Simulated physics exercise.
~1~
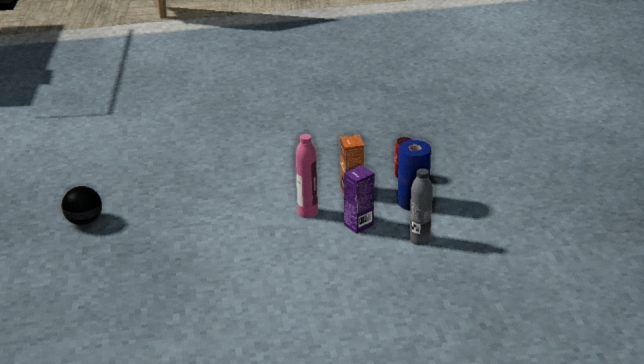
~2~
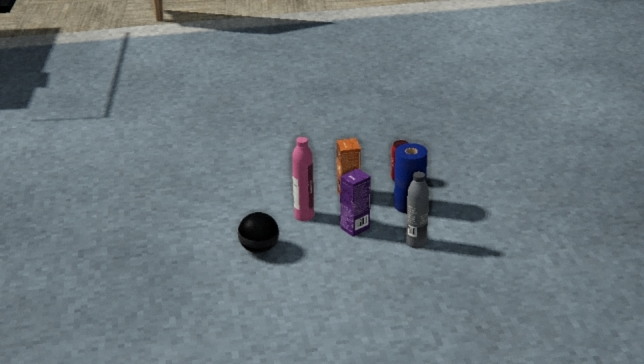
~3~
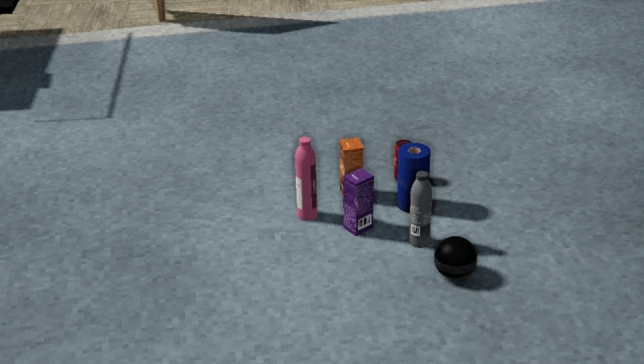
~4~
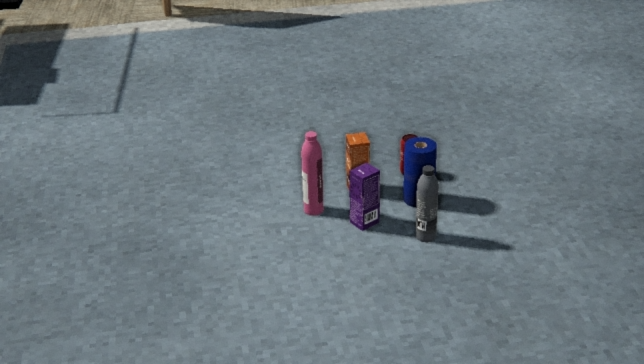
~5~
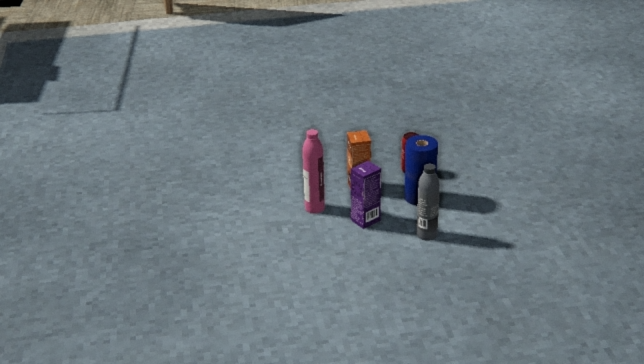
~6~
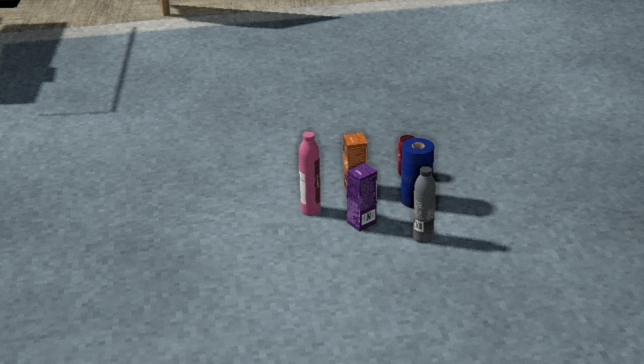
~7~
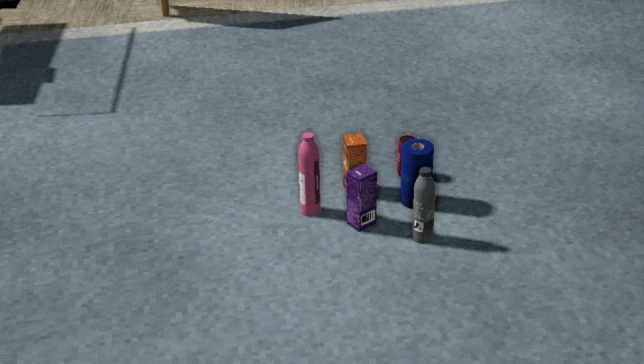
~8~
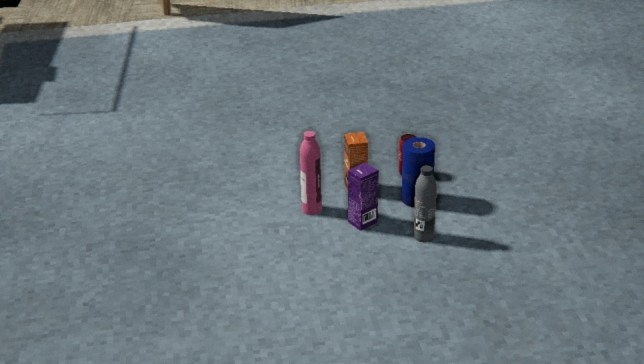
On a grey floor, a black ball rolling rightward in front of grouped bottles and cartons, leaving view as they stay standing.
